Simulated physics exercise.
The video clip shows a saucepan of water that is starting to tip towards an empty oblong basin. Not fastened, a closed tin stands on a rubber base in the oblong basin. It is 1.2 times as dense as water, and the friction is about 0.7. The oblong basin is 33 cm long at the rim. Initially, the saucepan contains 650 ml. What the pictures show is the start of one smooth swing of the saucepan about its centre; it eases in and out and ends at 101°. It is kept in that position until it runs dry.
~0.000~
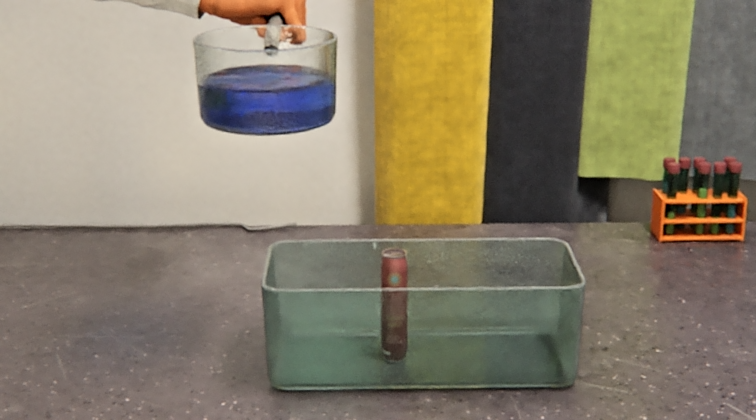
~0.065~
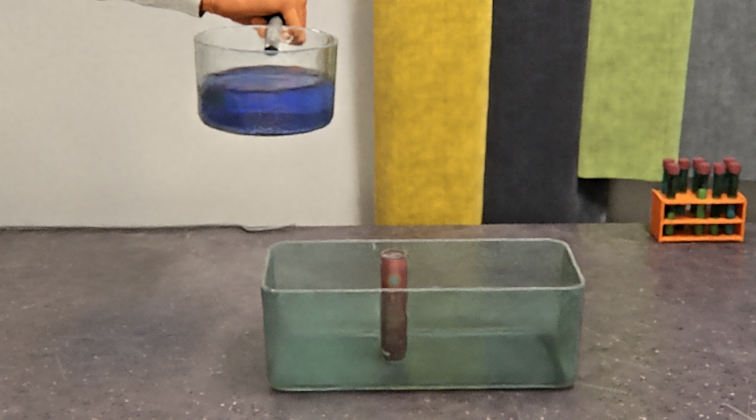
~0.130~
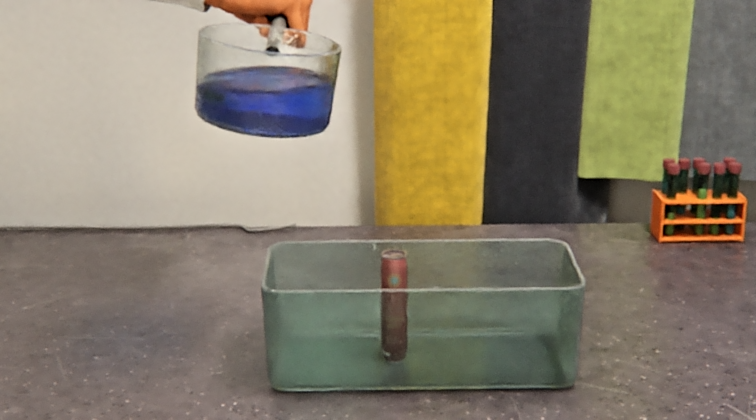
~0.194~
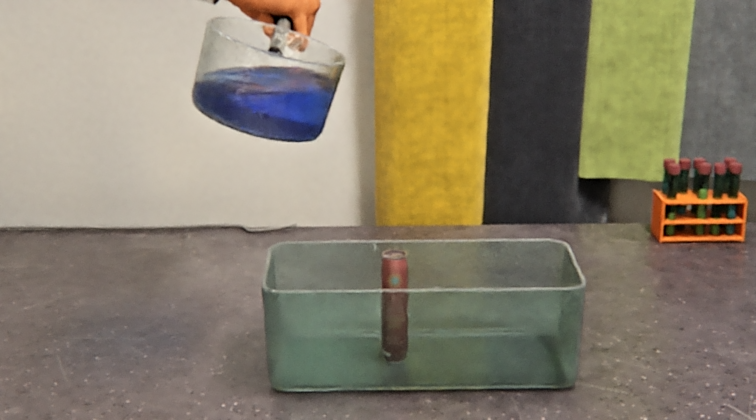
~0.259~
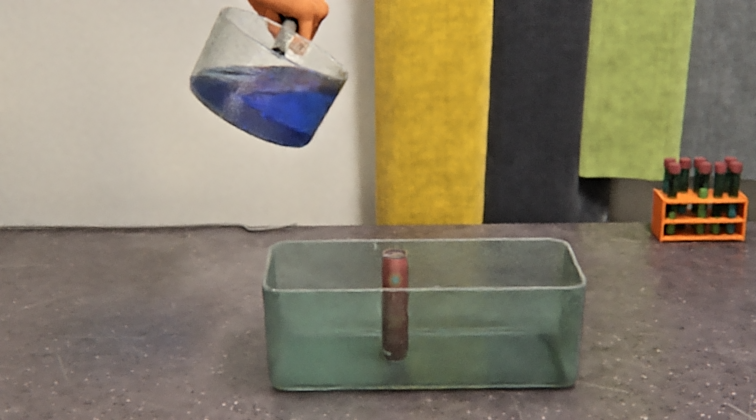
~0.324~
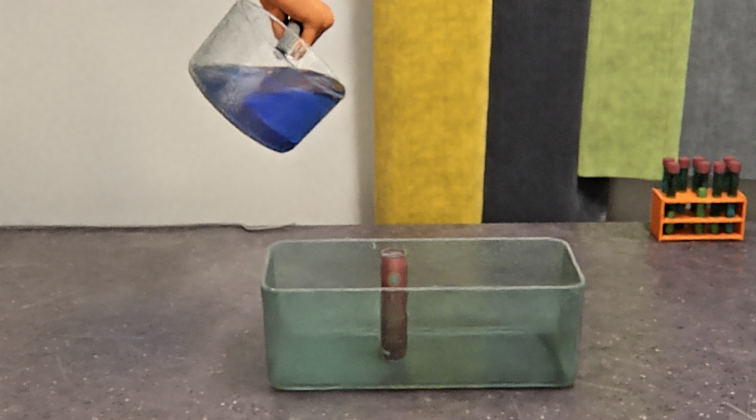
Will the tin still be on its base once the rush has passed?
No, it capsizes.
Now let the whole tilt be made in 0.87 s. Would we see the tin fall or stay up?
In that case the tin overturns.
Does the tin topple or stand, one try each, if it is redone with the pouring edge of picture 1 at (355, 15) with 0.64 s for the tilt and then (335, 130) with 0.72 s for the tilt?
First it stays on its base; then it stays on its base.
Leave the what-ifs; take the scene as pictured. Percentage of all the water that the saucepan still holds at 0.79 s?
I reckon near 12 per cent still sits there.
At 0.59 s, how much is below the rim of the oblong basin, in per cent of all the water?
Around 10%.
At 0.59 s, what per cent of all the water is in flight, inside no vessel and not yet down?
Close to 50 per cent, I'd say.
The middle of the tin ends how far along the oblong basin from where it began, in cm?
Shift of tin centre: Approx. 9.0 cm.
Then, 0.59 s in, the tilt is 93° and 39 per cent is still to pour; the tin stands where it began.
Then, 0.79 s in, the tilt is 101° and 13 per cent is still to pour; the tin stands where it began.
Then, 1.00 s in, the tilt is 101° and 2 per cent is still to pour; the tin leans 12°.
Then, 1.22 s in, the tilt is 101° and 0 per cent is still to pour; the tin lies on its side.
Finally, the tin lies on its side.
